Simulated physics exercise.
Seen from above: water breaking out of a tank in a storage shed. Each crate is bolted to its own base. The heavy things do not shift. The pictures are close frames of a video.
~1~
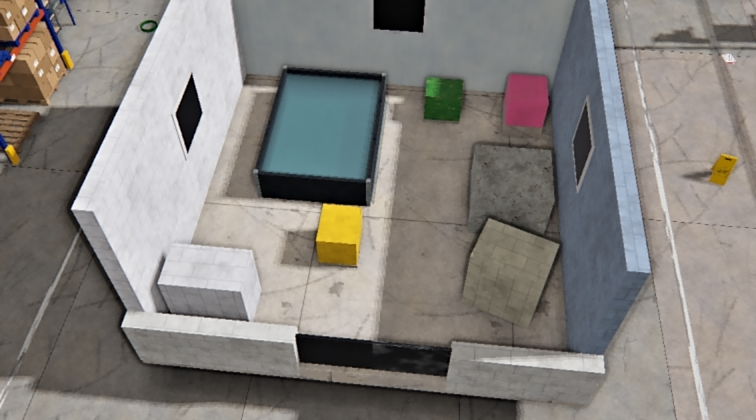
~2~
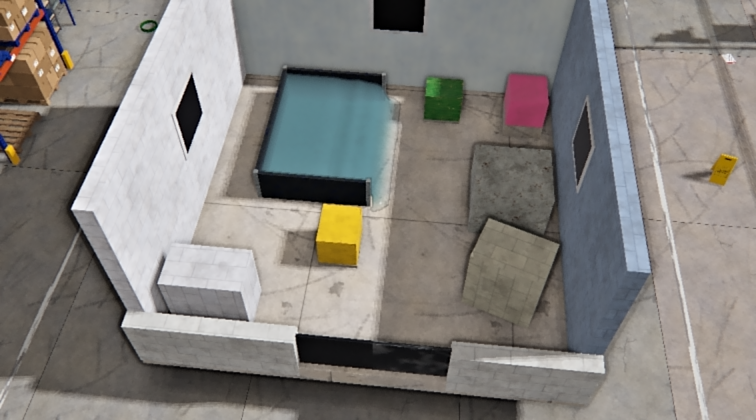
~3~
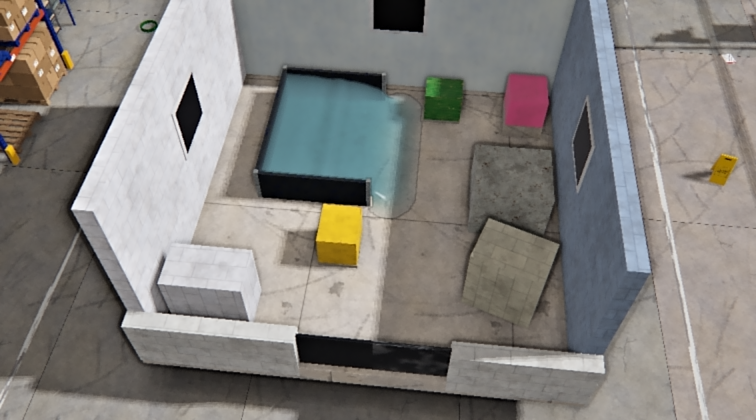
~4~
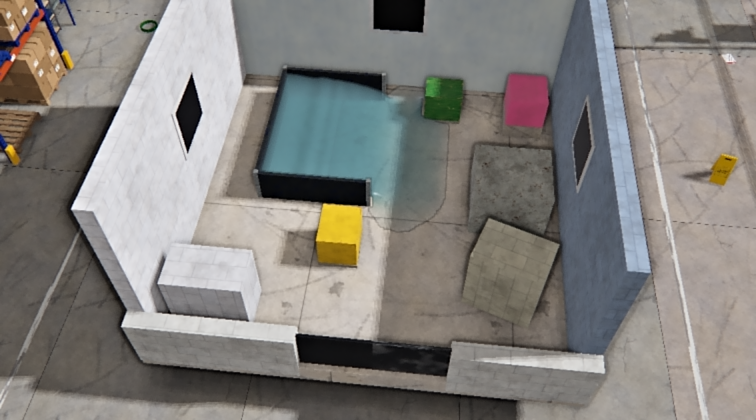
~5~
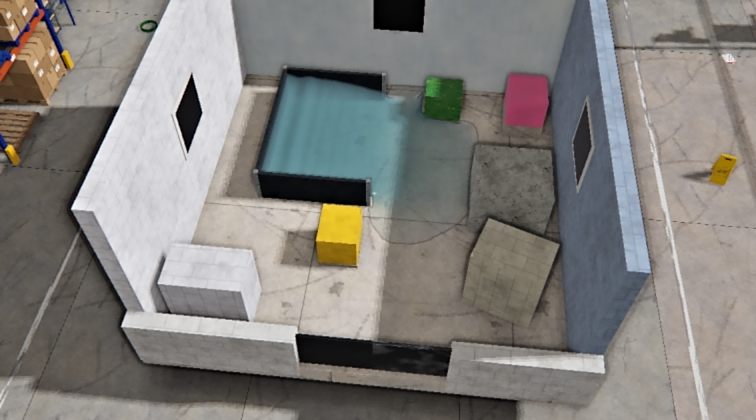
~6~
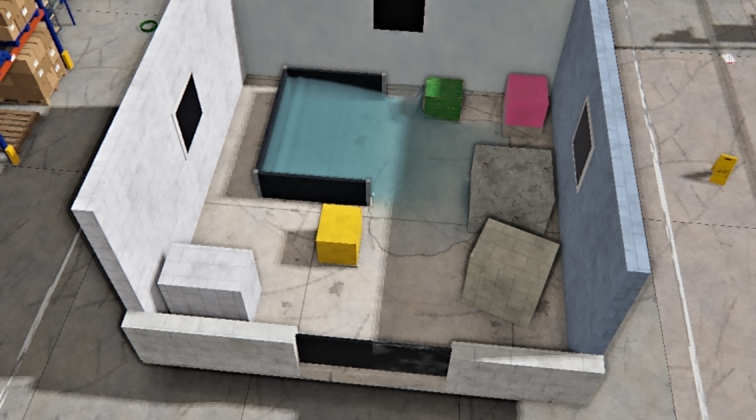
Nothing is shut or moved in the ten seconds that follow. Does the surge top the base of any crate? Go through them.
In the end: The green crate is wetted; the pink crate is wetted; the yellow crate is wetted.
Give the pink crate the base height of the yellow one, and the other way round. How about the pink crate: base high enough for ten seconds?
Then: Pink is topped.
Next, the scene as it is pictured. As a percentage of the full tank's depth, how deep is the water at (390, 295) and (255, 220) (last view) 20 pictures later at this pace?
In that order: 6 and 0 per cent.
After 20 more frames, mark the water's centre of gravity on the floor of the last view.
Roughly at (438, 176).
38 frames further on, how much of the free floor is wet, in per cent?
I make it 95 per cent.
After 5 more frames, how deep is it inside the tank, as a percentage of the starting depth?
Close to 50 %.
A moment on, water covers 35 % of the floor; the green crate water round its plinth, the pink crate water round its plinth, the yellow crate not reached.
Next, water covers 45 % of the floor; the green crate water round its plinth, the pink crate water round its plinth, the yellow crate not reached.
Then, water covers 65 % of the floor; the green crate water round its plinth, the pink crate water round its plinth, the yellow crate water round its plinth.
Later, water covers 95 % of the floor; the green crate water round its plinth, the pink crate water round its plinth, the yellow crate water round its plinth.
In the end, water covers 100 % of the floor; the green crate was topped, the pink crate was topped, the yellow crate was topped.
